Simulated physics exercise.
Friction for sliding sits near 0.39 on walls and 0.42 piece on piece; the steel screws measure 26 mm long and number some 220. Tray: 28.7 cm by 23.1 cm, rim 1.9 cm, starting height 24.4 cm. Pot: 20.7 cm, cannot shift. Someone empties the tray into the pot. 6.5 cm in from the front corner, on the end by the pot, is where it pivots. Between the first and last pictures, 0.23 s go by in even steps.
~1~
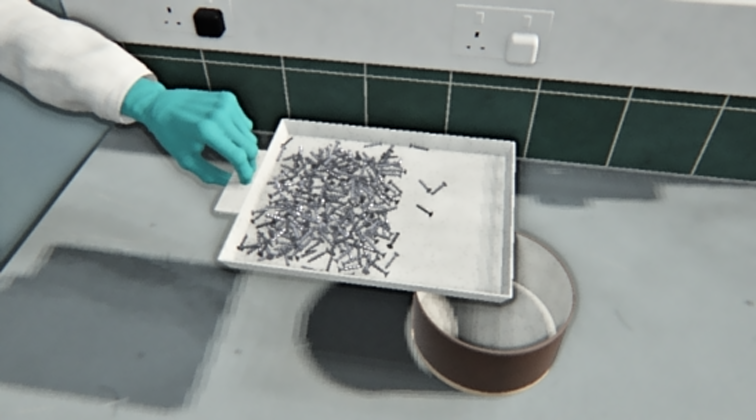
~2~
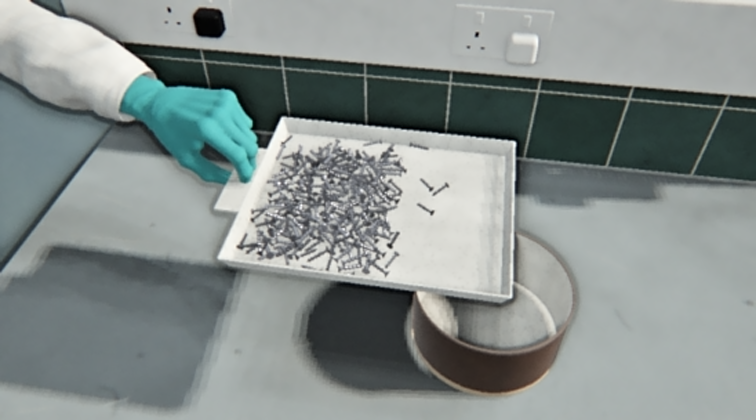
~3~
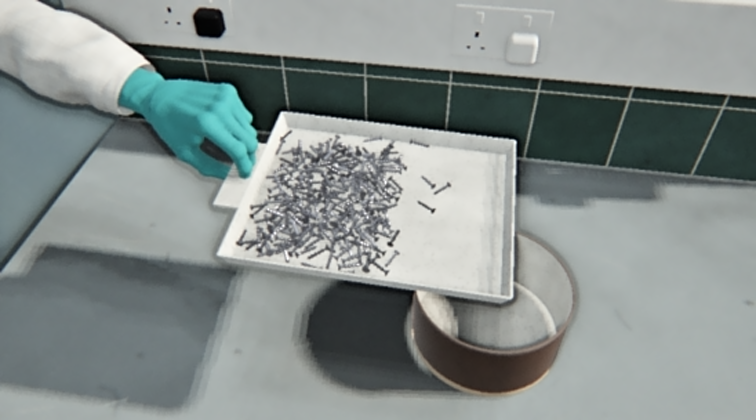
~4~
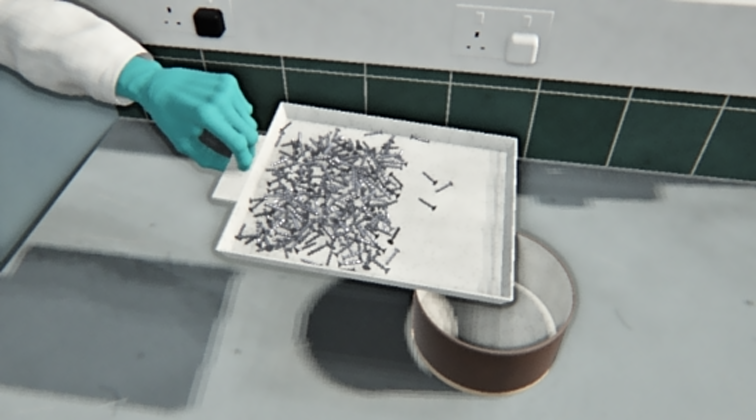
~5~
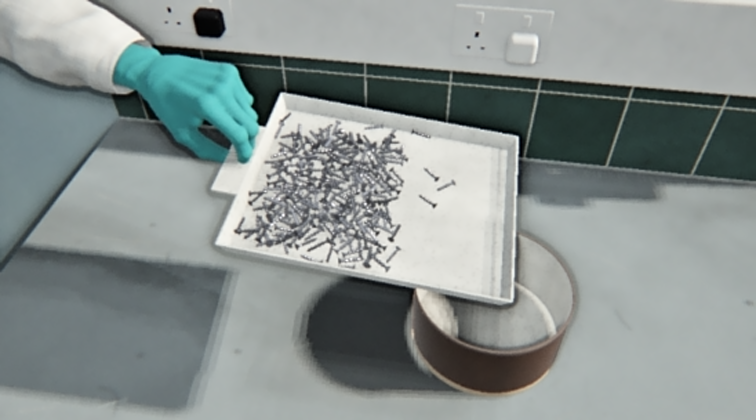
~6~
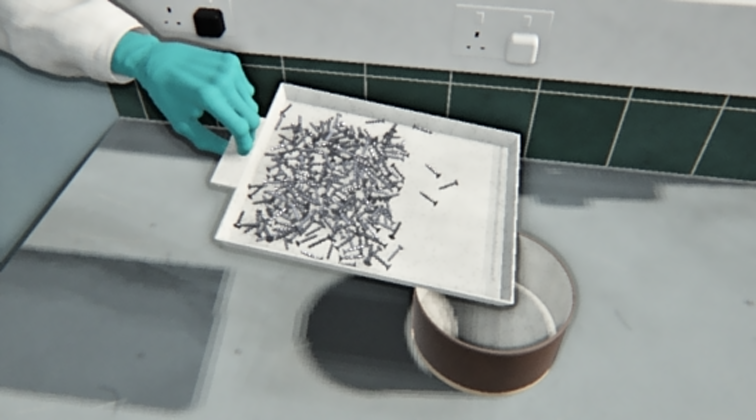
To begin with, a teal-gloved hand holds a white tray of steel screws almost level, its right end above a brown pot on a grey worktop. The hand then gradually raises the left end, tilting the tray slightly down toward the right, while the screws stay heaped mostly on the left.
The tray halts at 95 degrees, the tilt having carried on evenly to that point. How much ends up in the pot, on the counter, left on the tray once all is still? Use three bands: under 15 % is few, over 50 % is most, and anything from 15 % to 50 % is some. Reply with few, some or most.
Pot: Few, counter: Most, tray: Few.
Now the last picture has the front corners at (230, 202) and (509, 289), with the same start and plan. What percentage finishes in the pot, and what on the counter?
Pot: 55, counter: 45.
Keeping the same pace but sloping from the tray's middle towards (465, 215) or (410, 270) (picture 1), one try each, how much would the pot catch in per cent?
Around 70 % for the first direction, around 0 % for the second.
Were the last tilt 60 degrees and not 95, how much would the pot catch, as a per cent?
Roughly 5 %.
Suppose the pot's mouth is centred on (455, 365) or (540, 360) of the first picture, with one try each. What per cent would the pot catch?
About 75 percent the first time and about 100 percent the second.
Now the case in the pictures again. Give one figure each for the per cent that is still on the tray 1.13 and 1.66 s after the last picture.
15 then 0.
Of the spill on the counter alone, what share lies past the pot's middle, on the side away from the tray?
80 %.
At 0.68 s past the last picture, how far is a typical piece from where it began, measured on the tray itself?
I'd say close to 18 centimetres.
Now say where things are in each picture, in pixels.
In the first frame, tray tilt 0 degrees, front corners at (227, 255) and (504, 290); middle of the pieces at (335, 202); pot at (494, 284).
In the second frame, tray tilt 1 degrees, front corners at (227, 253) and (504, 290); middle of the pieces at (335, 201).
In the third frame, tray tilt 2 degrees, front corners at (227, 250) and (504, 291); middle of the pieces at (335, 198).
In the fourth frame, tray tilt 5 degrees, front corners at (226, 245) and (504, 292), lowest corner right front; middle of the pieces at (335, 193).
In the fifth frame, tray tilt 7 degrees, front corners at (225, 239) and (505, 294), lowest corner right front; middle of the pieces at (335, 188).
In the sixth frame, tray tilt 10 degrees, front corners at (225, 234) and (505, 295), lowest corner right front; middle of the pieces at (336, 183); pot at (494, 284).
Then, 0.68 s after the last picture, tilt 50 degrees; the tray holds 90 %, the pot 0 %.
Then, 1.13 s after the last picture, tilt 76 degrees; the tray holds 15 %, the pot 5 %.
Then, 1.66 s after the last picture, tilt 95 degrees; the tray holds 0 %, the pot 5 %.
In the end, pot 5 %, counter 95 %, tray 0 %.
